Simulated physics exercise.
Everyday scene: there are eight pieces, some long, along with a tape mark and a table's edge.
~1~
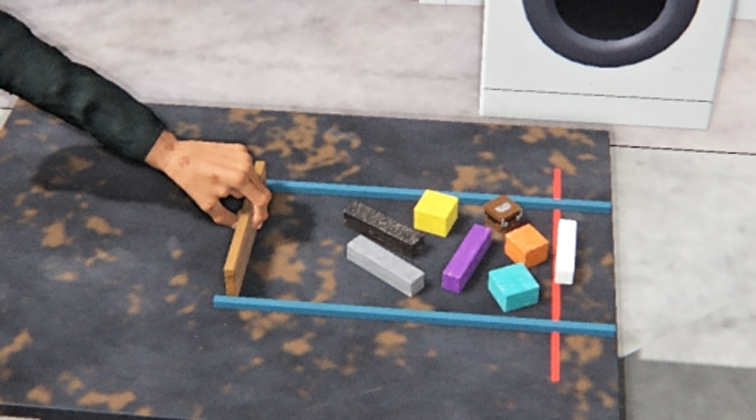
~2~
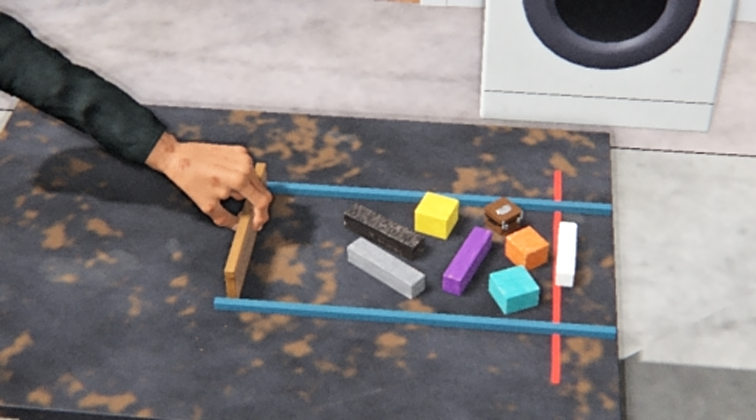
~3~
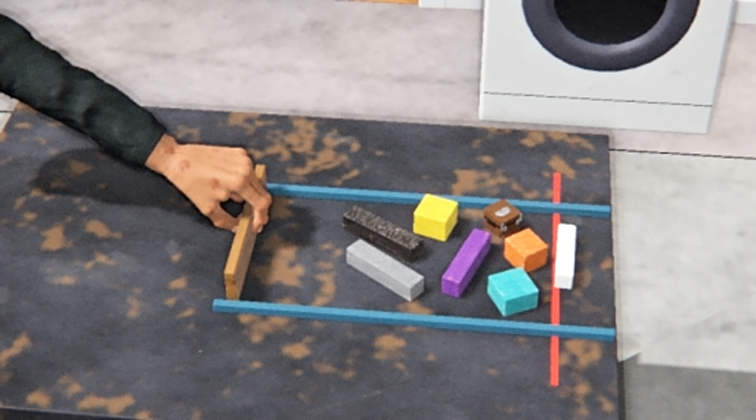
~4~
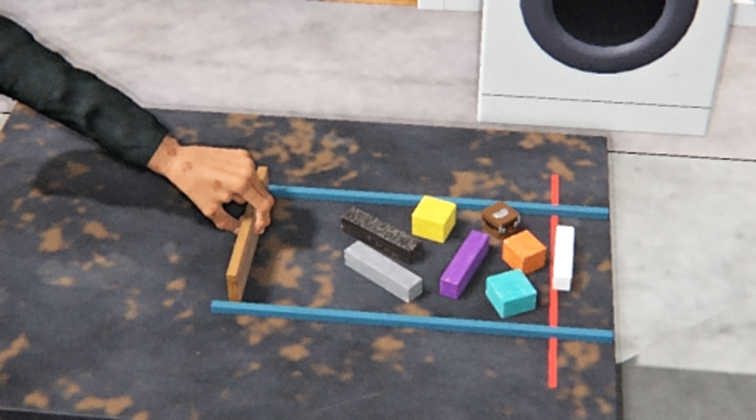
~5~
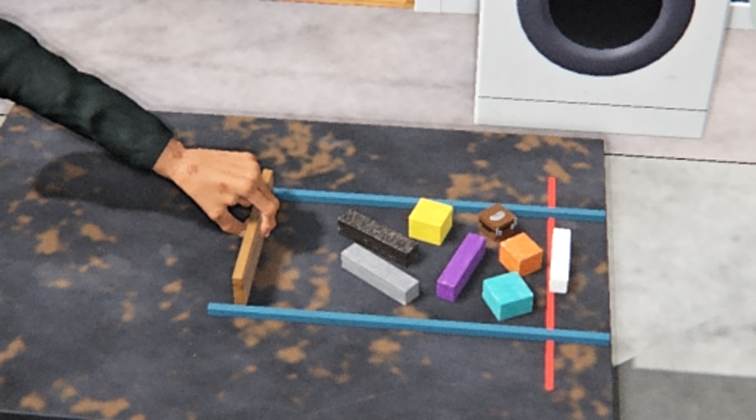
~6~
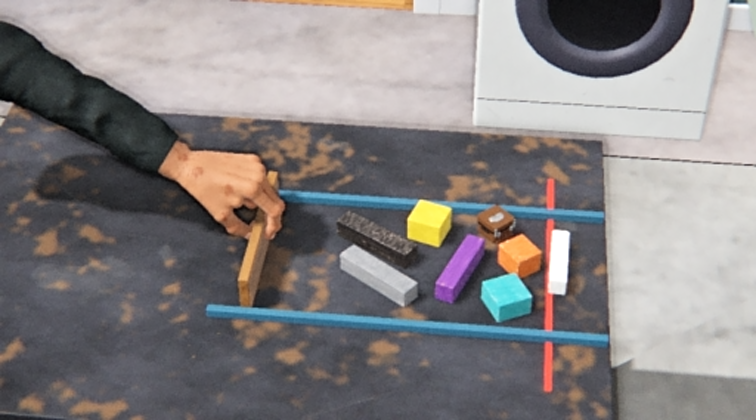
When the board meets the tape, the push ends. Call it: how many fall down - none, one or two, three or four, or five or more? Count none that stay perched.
Call: Three or four fall down.
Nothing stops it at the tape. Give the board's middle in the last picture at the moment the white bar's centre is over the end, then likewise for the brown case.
The middle is at (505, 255) when it's the white bar, and at (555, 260) when it's the brown case.
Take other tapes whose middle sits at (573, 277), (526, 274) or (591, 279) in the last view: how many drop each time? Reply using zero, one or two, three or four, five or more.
Going tape by tape, I get more than four, then one or two, then at least five.
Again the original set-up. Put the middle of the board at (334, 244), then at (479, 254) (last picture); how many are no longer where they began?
1 at one spot and 8 at the other.
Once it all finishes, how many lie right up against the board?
2.
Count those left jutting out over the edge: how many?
2 of them.
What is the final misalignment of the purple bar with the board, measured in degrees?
It is near 0° out of line.
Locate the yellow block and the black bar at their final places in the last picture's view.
The yellow block comes to rest at (568, 223), and the black bar comes to rest at (581, 268).
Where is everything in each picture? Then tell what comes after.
White bar (566, 252); orange block (527, 247); turquoise block (514, 287); board (247, 228); tape (557, 266), in the first frame.
Orange block (527, 249); black bar (384, 232), in the second frame.
Turquoise block (513, 292); brown case (502, 219), in the third frame.
White bar (563, 258); purple bar (465, 264), in the fourth frame.
Orange block (521, 256); yellow block (431, 222), in the fifth frame.
White bar (559, 262); orange block (520, 257); turquoise block (507, 298); board (260, 239); tape (550, 275), in the sixth frame.
Soon after, none off yet; white bar at rest near (559, 262); orange block at rest near (520, 257); turquoise block at rest near (507, 298).
After that, none off yet; white bar at rest near (562, 263); orange block displaced a little near (536, 257); turquoise block displaced about its own width near (537, 302).
In the end, the number that fall off is three or four; gone, turquoise block, orange block and white bar.
